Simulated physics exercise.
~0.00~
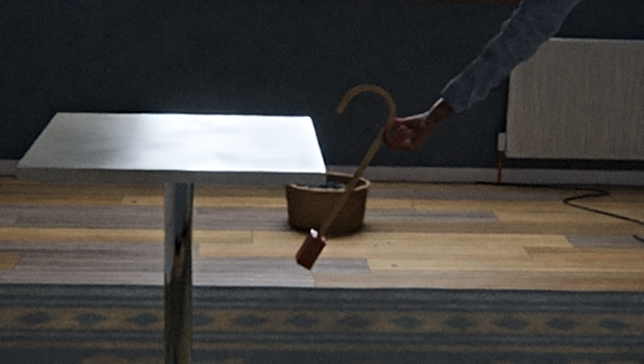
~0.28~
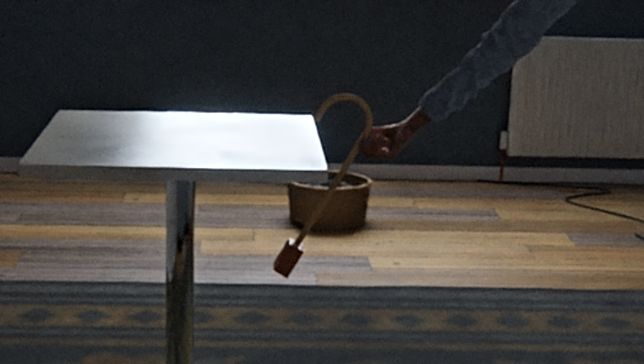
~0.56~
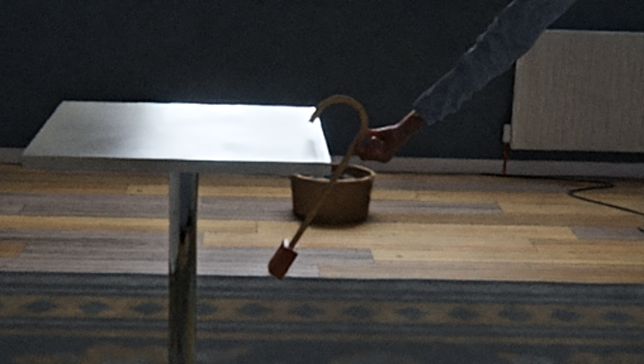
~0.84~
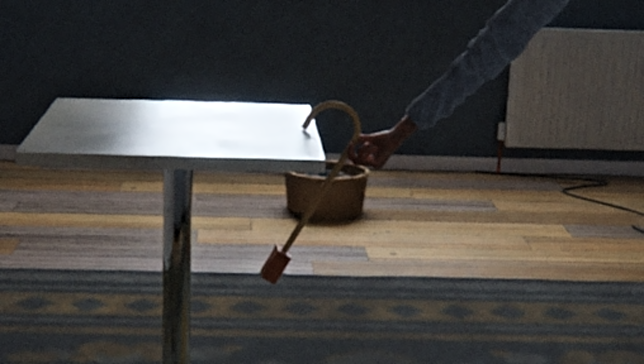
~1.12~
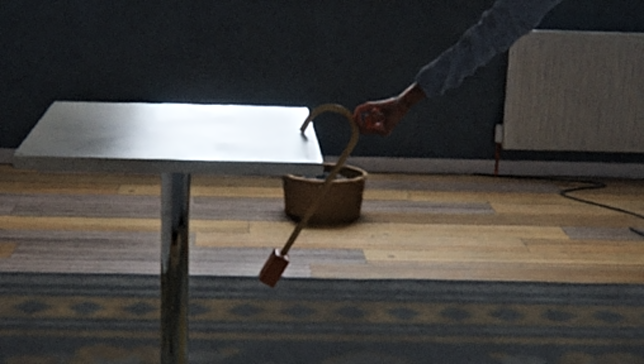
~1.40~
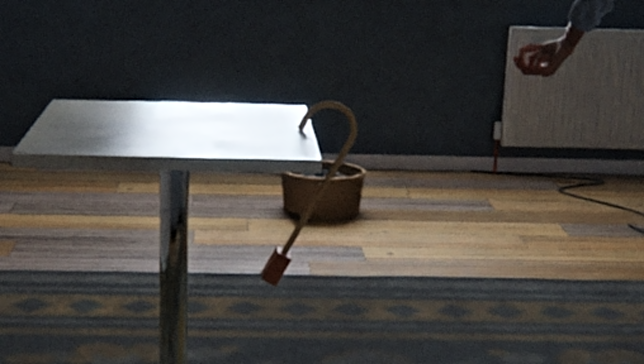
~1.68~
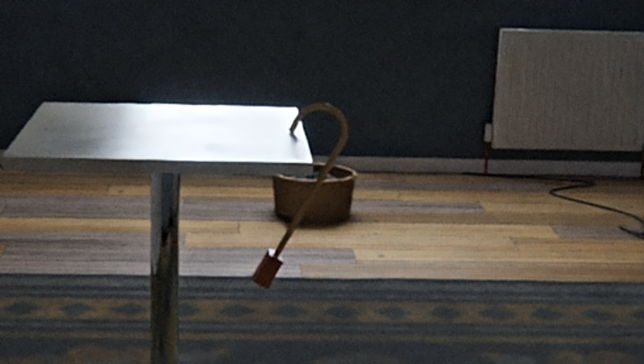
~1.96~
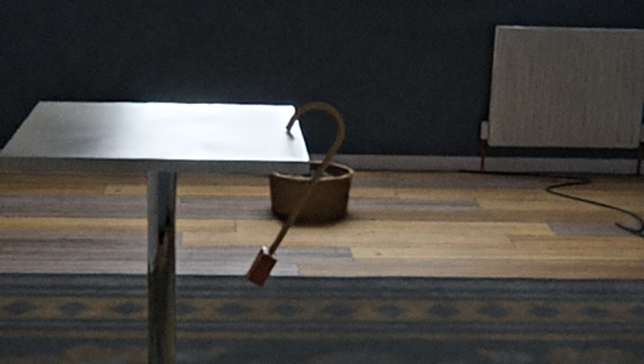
A cane-like object with a curved crook and an orange block at its lower end hangs from a hand reaching in from the right, beside a pale table in a dim room. The hand moves it left and slightly down, bringing the crook over the table's right edge. The tip of the crook settles on the tabletop while the orange end slants down toward the left, below the table's level. The fingers then let go, and the arm draws back to the right and out of view. The object stays hooked on the edge, hanging still as the view sways slightly.
